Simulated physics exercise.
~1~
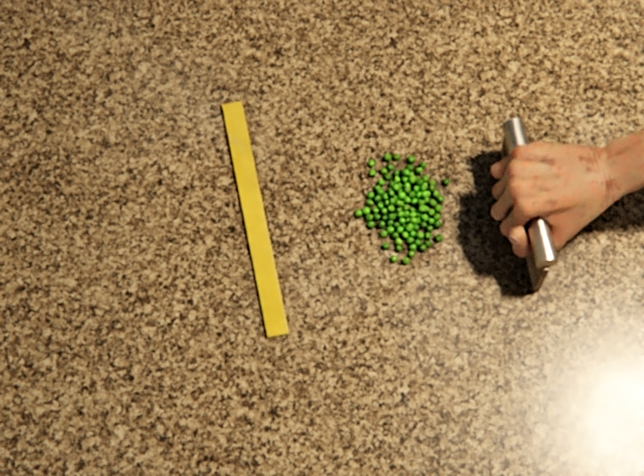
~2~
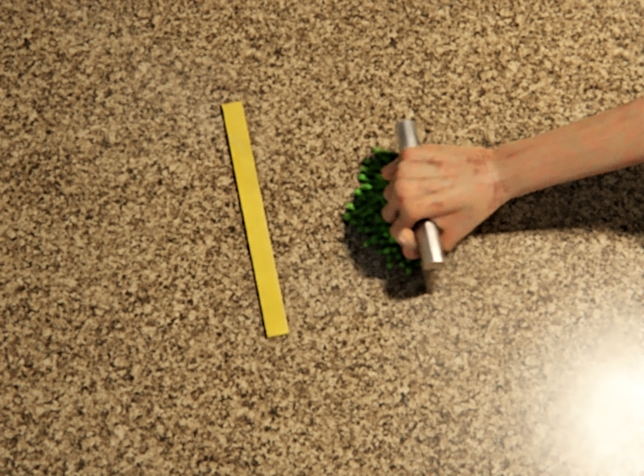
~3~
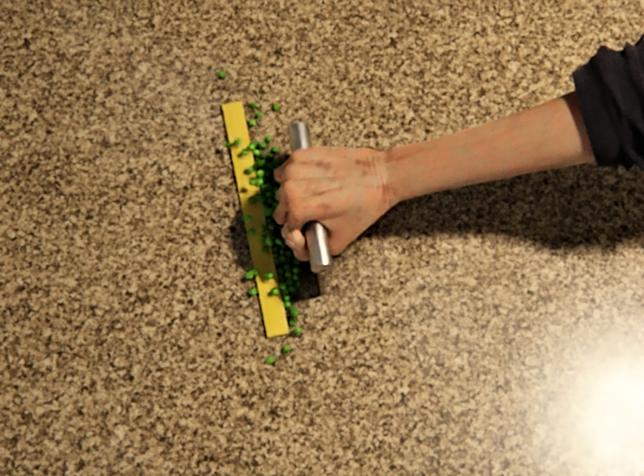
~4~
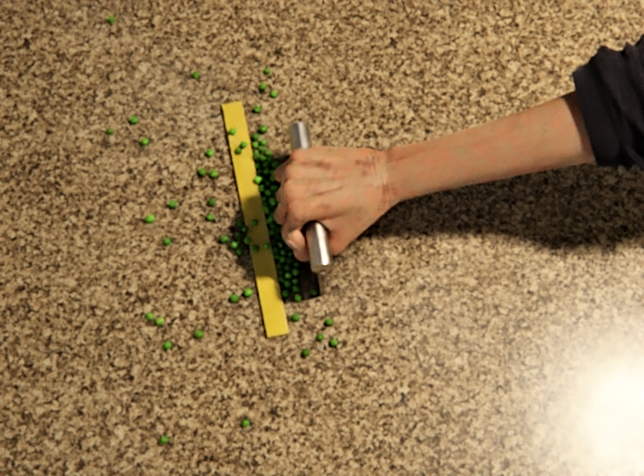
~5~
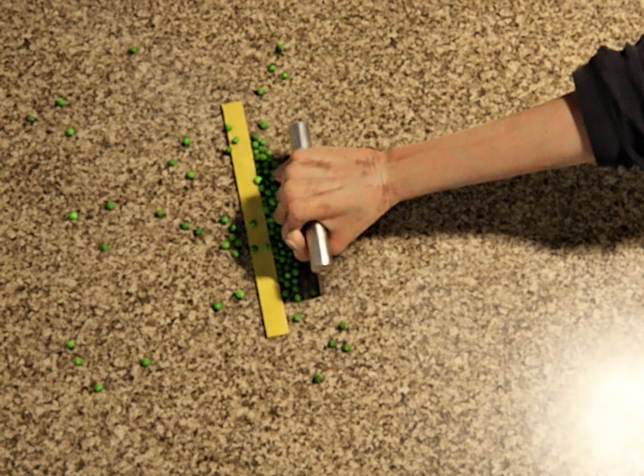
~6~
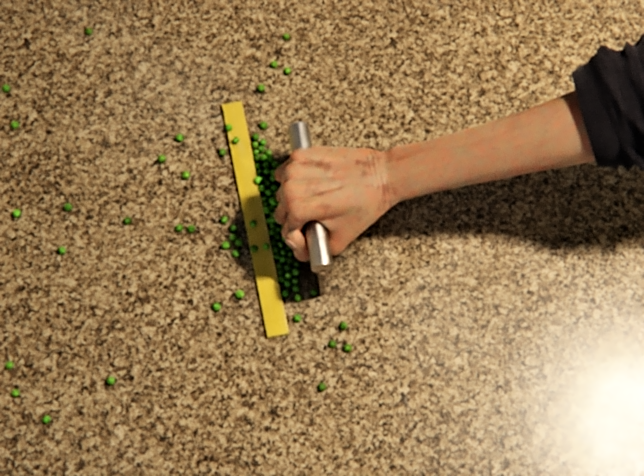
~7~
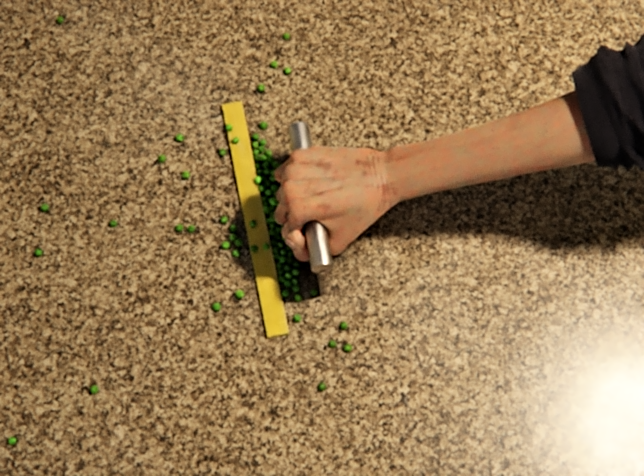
On a speckled brown surface, a hand sweeps a metal-handled scraper left into a pile of small green peas, pushing them against a fixed yellow strip, then stops; many stay packed beside the blade while others scatter and roll beyond the strip, some leaving view at left.
